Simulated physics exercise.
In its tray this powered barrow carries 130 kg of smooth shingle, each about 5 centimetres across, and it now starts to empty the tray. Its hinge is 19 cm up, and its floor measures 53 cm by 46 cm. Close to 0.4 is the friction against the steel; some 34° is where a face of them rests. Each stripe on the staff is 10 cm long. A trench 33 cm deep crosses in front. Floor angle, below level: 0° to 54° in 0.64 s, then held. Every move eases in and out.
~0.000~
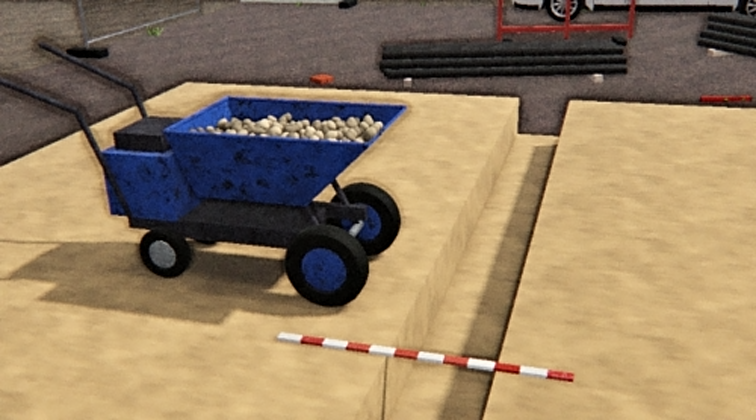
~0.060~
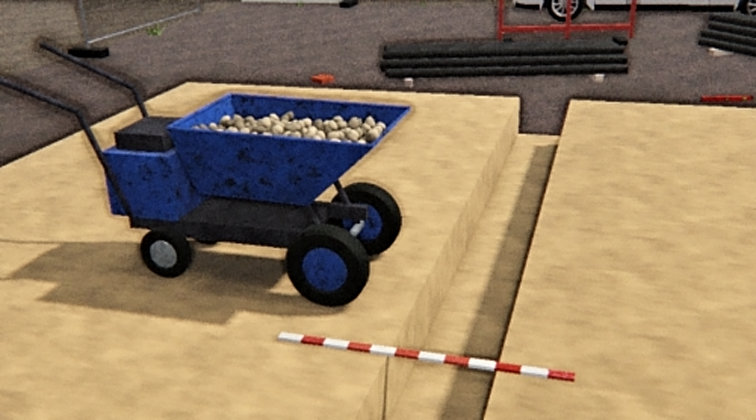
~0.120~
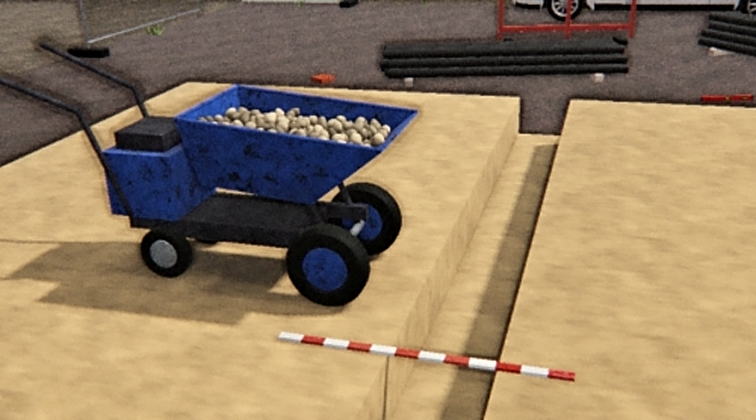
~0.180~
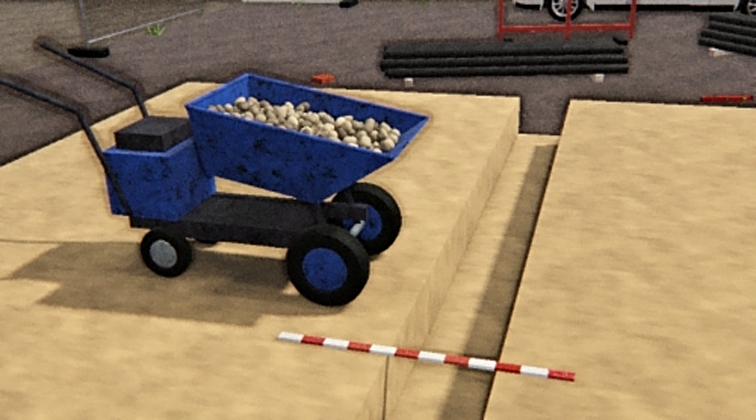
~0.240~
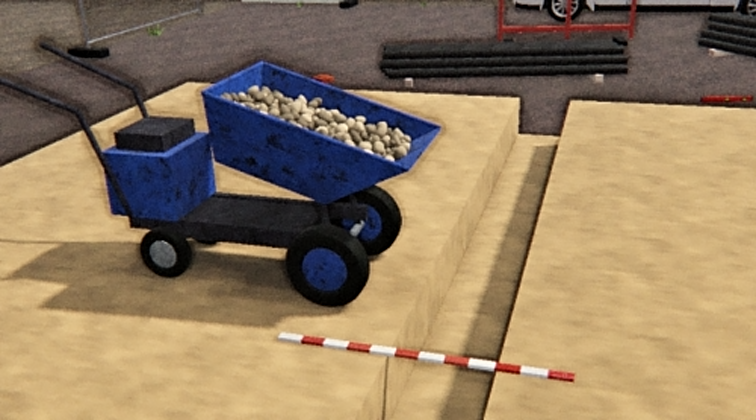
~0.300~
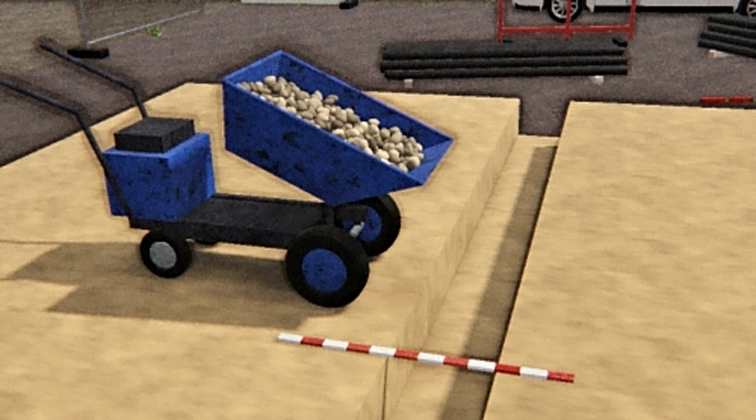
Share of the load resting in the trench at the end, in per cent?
39 per cent.
After 0.5 s the floor is at 46°; 100 % in the tray; the foremost stones are at (447, 197).
After 0.7 s the floor is at 54°; 90 % in the tray, 9 % in the trench, 1 % past the trench; the foremost stones are at (528, 270).
After 1.1 s the floor is at 54°; 41 % in the tray, 13 % in the trench, 46 % past the trench; the foremost stones are at (663, 311).
After 3.0 s the floor is at 54°; 6 % in the tray, 39 % in the trench, 55 % past the trench; the foremost stones are past the picture's edge.
